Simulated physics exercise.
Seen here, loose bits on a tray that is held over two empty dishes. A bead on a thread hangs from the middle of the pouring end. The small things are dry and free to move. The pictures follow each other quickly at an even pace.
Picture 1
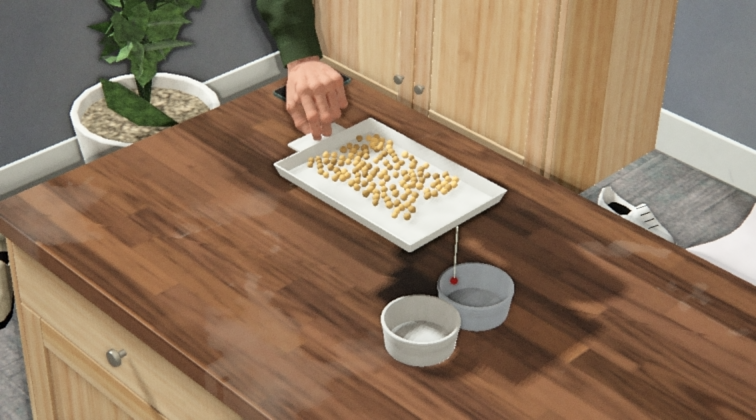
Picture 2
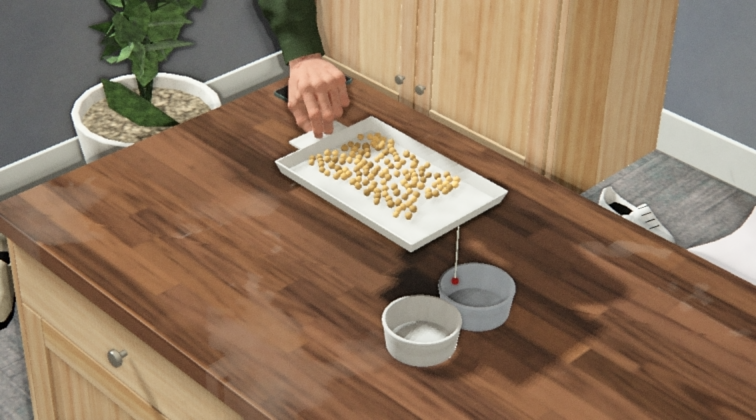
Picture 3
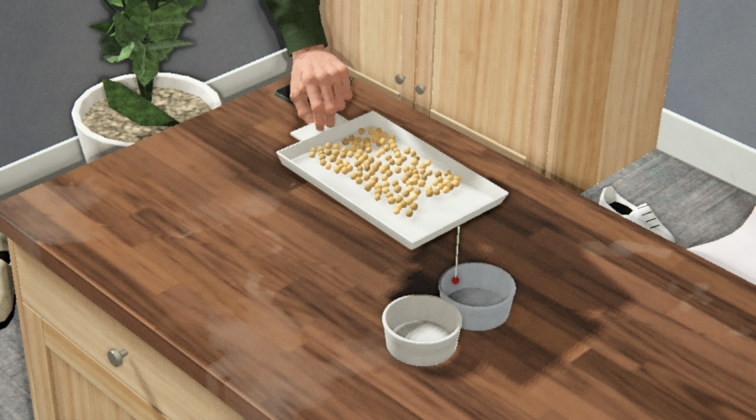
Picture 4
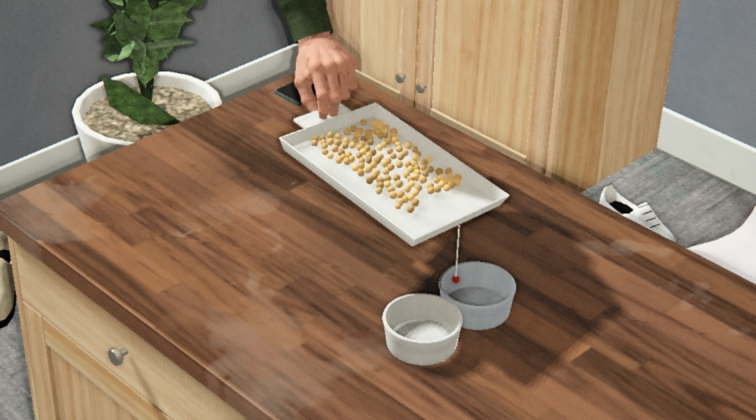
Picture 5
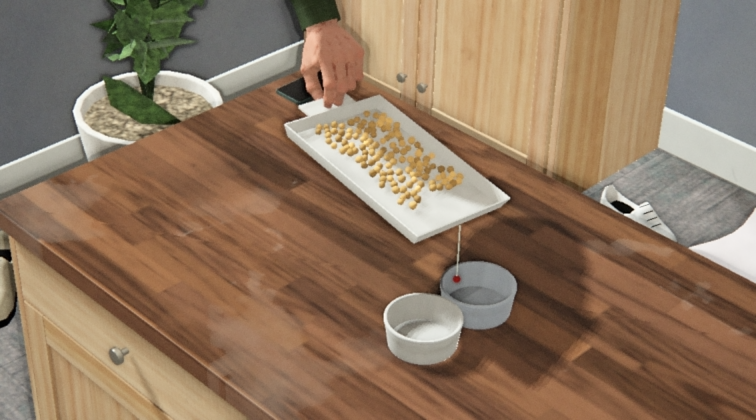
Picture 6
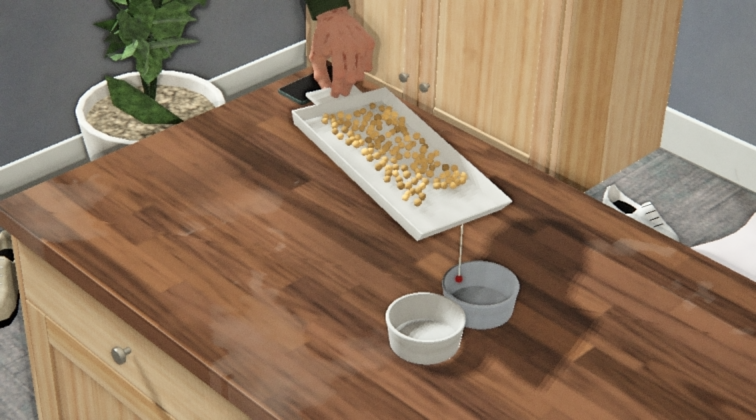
At first, a hand holds a white tray of dried chickpeas level above two small empty dishes on a wooden counter, a red bead hanging from its near end. Then the hand rises slightly and moves right, gradually tilting the tray toward its right corner while the dishes stay put.
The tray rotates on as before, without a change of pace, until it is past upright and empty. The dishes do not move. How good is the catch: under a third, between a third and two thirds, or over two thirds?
They take from one third to two thirds between them.
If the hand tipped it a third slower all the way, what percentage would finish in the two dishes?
It comes to 50 per cent or so.
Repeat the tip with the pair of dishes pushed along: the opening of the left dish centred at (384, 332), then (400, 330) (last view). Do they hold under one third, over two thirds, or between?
One: Below one third. Two: Under a third.
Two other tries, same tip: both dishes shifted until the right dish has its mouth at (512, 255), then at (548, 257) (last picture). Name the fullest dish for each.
First the right-hand dish, then the dish on the left.
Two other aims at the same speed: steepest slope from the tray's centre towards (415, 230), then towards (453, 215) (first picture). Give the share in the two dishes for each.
Near 90 % and 50 %.
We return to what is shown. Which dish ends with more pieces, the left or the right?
The winner is the right-hand dish.
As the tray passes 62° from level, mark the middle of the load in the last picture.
At about (472, 186).
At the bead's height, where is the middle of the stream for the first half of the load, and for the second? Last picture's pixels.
At about (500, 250), then at (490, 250).
Soon after the last picture, tray tipped steeply; nearly all on the tray; a stray few in the right dish; a stray few in the air.
A little later, tray tipped right over; about half on the tray; about a quarter in the right dish; a small part outside both; about a quarter in the air.
Later still, tray tipped past a quarter turn; about half in the right dish; about half outside both.
At rest, tray tipped past a quarter turn; none in the left dish; about half in the right dish; about half outside both.
